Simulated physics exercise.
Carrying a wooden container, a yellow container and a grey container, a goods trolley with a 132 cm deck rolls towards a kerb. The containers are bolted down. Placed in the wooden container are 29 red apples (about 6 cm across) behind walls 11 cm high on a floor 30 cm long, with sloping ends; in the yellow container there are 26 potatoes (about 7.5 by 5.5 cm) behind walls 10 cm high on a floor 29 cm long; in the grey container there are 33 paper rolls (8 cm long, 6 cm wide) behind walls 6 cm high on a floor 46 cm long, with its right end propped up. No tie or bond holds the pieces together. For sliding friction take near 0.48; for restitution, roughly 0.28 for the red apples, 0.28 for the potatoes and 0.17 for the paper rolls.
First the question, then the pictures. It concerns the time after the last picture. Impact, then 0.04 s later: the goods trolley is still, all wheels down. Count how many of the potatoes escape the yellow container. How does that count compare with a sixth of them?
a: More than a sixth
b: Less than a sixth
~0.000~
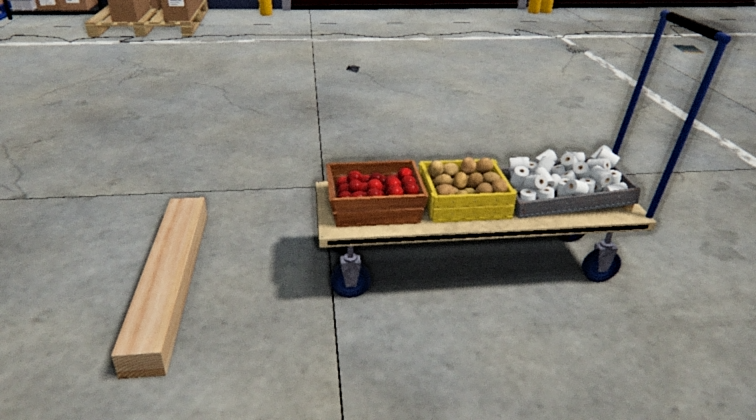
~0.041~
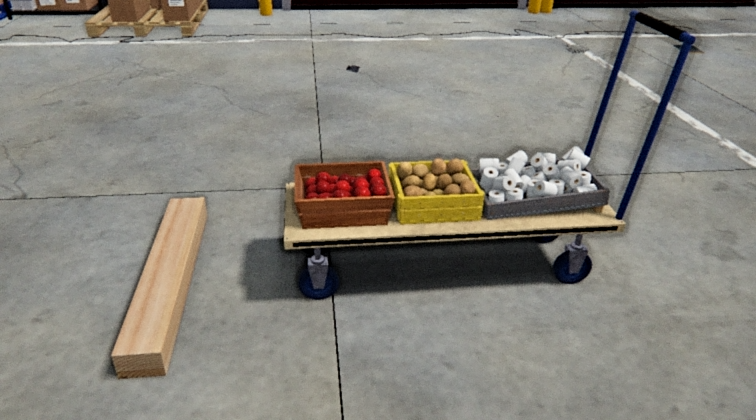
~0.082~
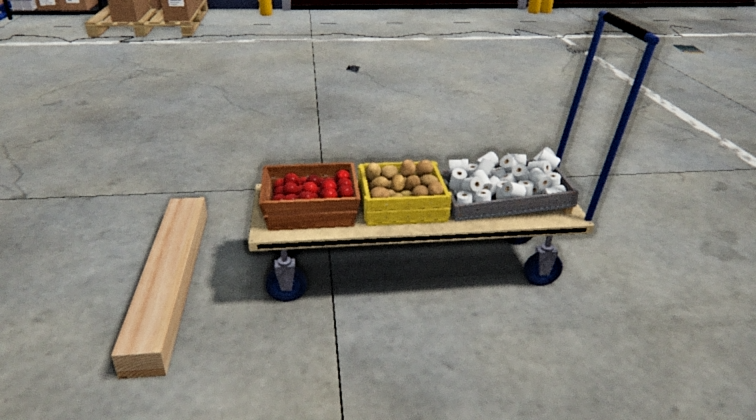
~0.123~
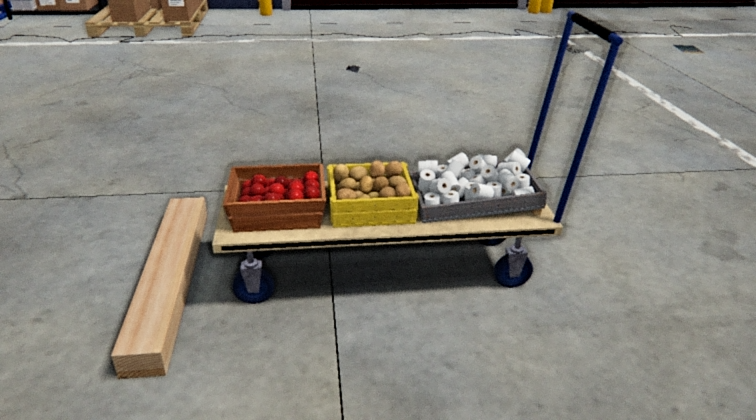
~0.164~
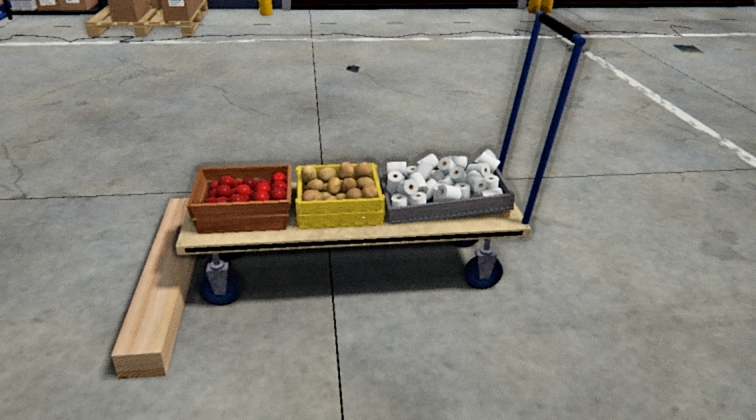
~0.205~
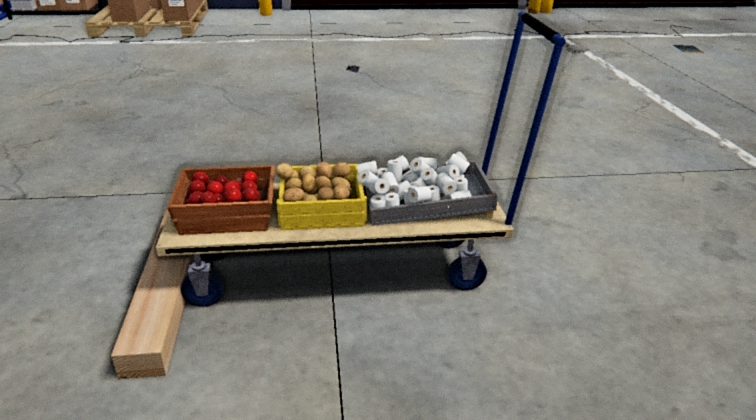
Option b: Less than a sixth.
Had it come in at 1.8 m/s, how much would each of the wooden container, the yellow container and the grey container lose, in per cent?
Wooden container 0 %, yellow container 0 %, grey container 20 %.
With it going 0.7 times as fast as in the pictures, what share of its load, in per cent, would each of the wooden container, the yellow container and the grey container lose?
In that case the wooden container sheds 10 per cent, the yellow container 0 per cent and the grey container 20 per cent.
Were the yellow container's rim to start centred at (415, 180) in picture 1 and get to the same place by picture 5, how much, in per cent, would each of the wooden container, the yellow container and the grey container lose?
Wooden container 0 %, yellow container 0 %, grey container 20 %.
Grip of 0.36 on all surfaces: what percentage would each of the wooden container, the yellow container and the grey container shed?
You'd see wooden container shed 20 percent, yellow container shed 0 percent, and grey container shed 30 percent.
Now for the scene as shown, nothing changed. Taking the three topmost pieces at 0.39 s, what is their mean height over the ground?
About 60 cm up, on average.
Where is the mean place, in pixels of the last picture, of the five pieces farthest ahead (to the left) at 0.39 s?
Near (159, 175) in pixels.
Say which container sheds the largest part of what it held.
That's the grey container.
After 0.27 s, the wooden container has all 29, the yellow container is down by 1 of 26 and the grey container is down by 5 of 33.
After 0.39 s, the wooden container is down by 6 of 29, the yellow container is down by 1 of 26 and the grey container is down by 11 of 33.
After 0.62 s, the wooden container is down by 6 of 29, the yellow container is down by 2 of 26 and the grey container is down by 13 of 33.
Final count (at 1.12 s), the wooden container is down by 6 of 29, the yellow container is down by 2 of 26 and the grey container is down by 14 of 33. Asked share, 2 of 26, 8 per cent.
